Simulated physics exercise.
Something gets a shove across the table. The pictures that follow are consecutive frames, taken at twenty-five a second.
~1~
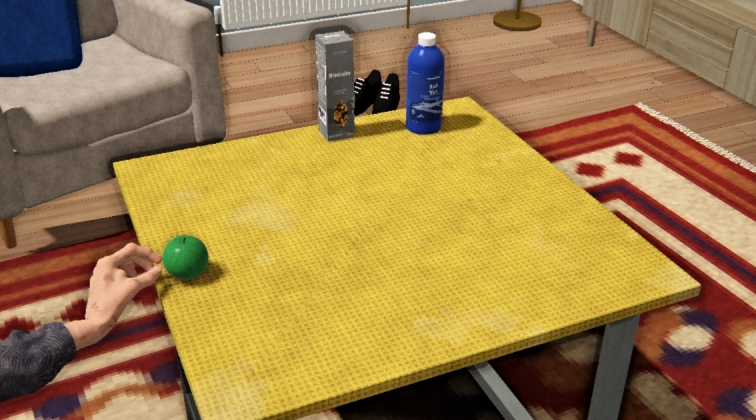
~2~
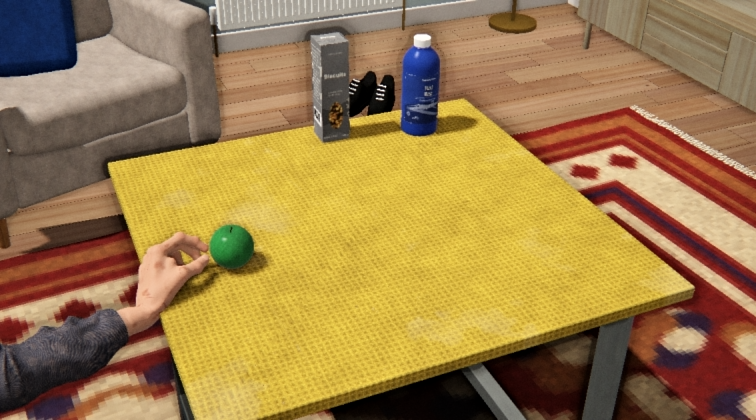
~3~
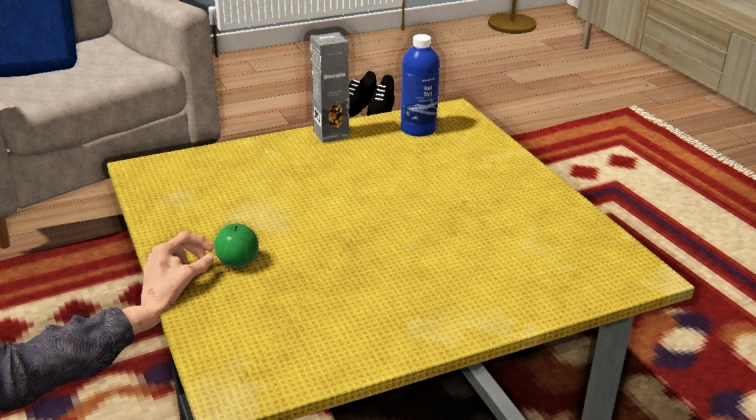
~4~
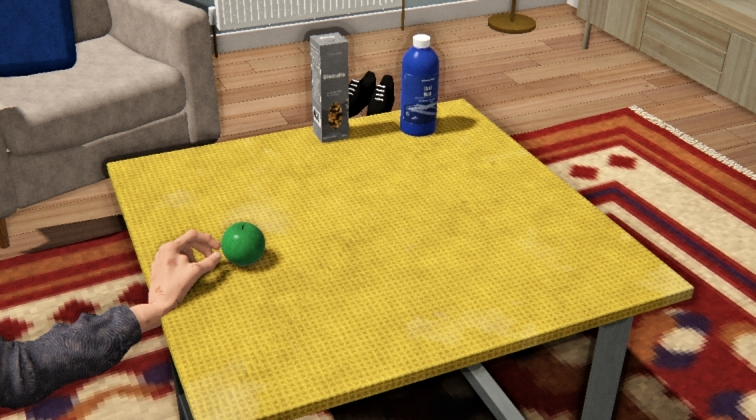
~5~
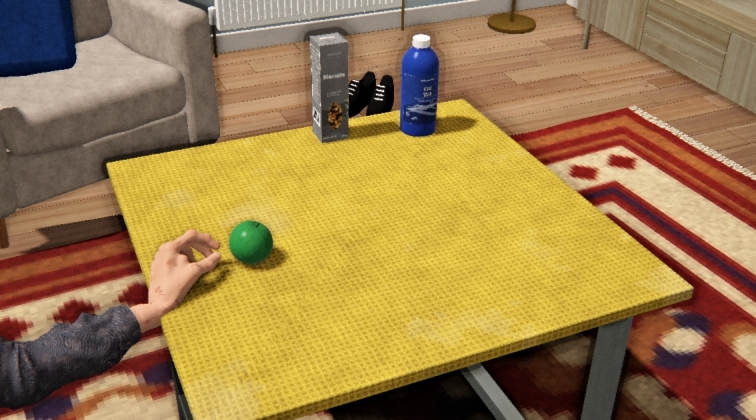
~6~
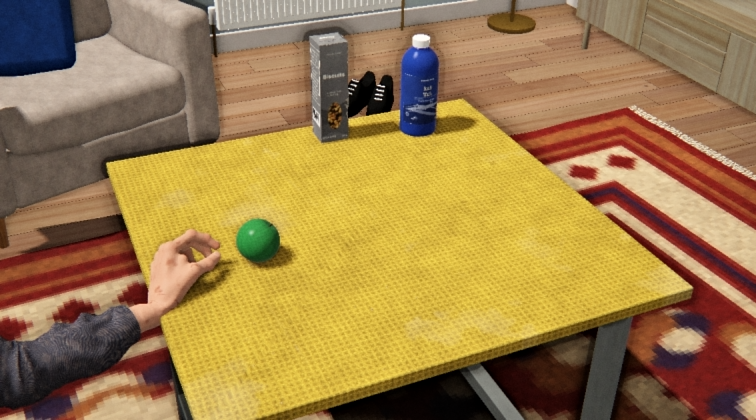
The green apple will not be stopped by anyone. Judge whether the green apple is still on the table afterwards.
It is aboard the table at the end.
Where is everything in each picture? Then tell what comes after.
In the first frame, under the hand; green apple (186, 258).
In the second frame, under the hand; green apple (232, 247).
In the third frame, under the hand; green apple (237, 246).
In the fourth frame, green apple (244, 244).
In the fifth frame, green apple (251, 242).
In the sixth frame, green apple (258, 241) displaced a little.
Then, 0.10 s past the last view, green apple displaced about its own width near (275, 237).
Then, 0.20 s past the last view, green apple displaced about its own width near (288, 234).
Then, 0.50 s past the last view, green apple displaced well along near (312, 229).
Finally, moved from the start, green apple. Final places as the last picture's camera would see them, green apple near (315, 228).
